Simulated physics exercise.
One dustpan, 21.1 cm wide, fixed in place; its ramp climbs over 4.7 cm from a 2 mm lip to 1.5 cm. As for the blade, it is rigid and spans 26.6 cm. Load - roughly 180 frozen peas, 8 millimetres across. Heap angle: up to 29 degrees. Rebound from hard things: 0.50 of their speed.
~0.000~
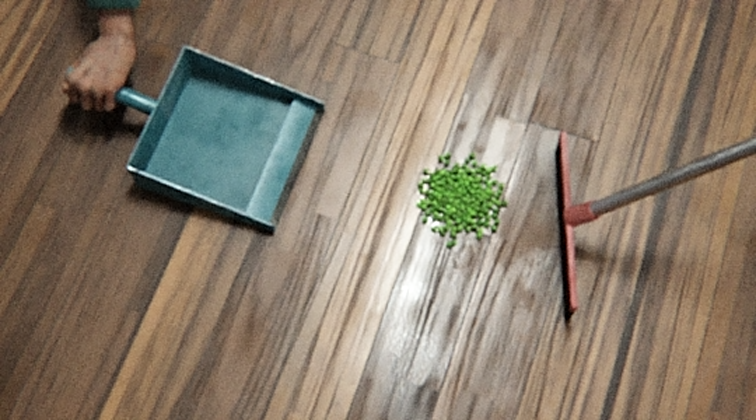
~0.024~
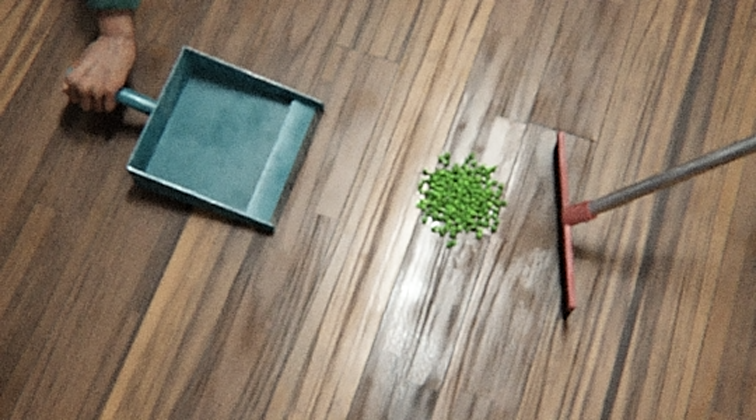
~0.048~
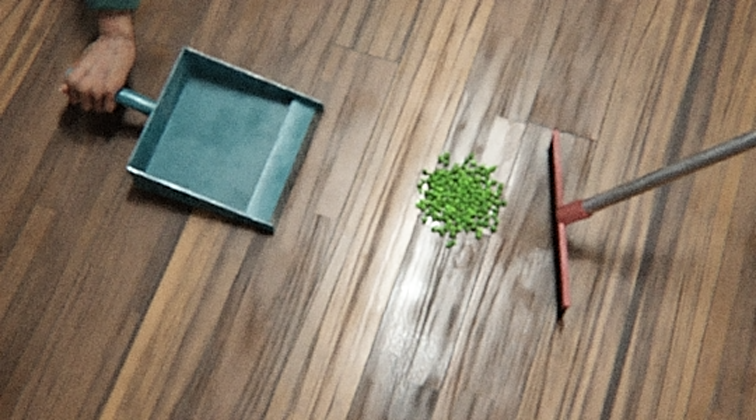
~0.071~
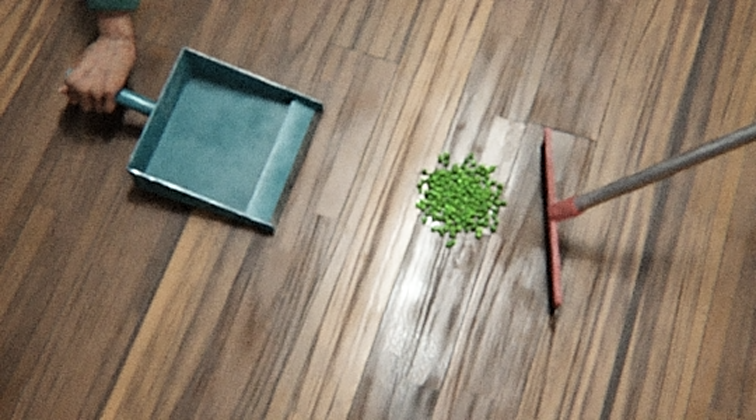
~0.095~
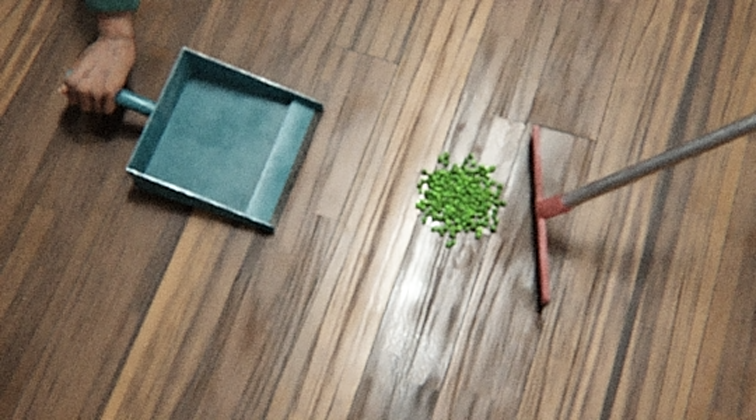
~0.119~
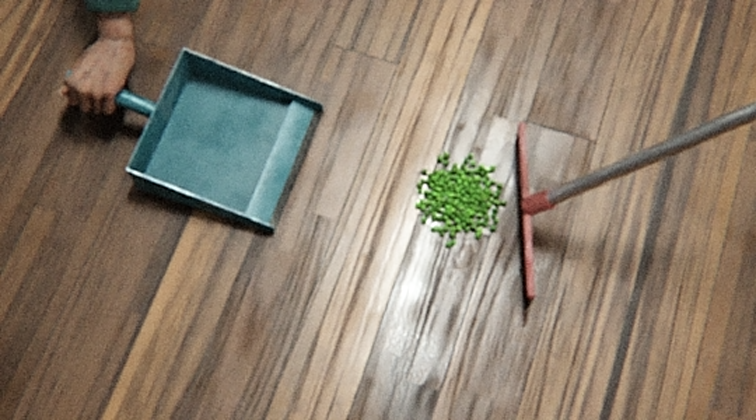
On a wood-plank floor, a hand holds a teal dustpan still at the left while a red blade on a long handle slides leftward from the right, closing the gap to a small heap of green peas that stays unmoved.
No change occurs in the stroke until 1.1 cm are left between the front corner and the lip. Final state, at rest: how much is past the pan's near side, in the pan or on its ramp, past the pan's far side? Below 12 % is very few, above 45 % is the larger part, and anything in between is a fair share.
Near side: A fair share, pan: A fair share, far side: Very few.
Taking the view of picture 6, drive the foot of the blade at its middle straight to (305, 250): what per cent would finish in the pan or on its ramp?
Some 20 per cent.
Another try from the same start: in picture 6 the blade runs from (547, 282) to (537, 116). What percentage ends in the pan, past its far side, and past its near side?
Pan 0; far 20; near 0.
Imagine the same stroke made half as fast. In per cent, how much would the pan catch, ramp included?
I'd put it at close to 5 per cent.
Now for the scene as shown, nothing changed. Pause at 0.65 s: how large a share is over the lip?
25 %.
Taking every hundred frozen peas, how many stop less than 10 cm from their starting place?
I'd say about 0 per cent.
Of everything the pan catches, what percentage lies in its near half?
Some 50 per cent.
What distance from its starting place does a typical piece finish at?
Roughly 26 centimetres.
After 0.29 s, middle of the blade 19 cm from the lip; 0 % over the lip, far side 5 %, near side 0 %.
After 0.41 s, middle of the blade 9 cm from the lip; 0 % over the lip, far side 5 %, near side 5 %.
Then, at 0.65 s, middle of the blade 5 cm from the lip; 25 % over the lip, far side 5 %, near side 15 %.
By 1.7 s all is still; near side 15 %, pan 20 %, far side 5 %, in front of the lip or behind the blade 60 %.
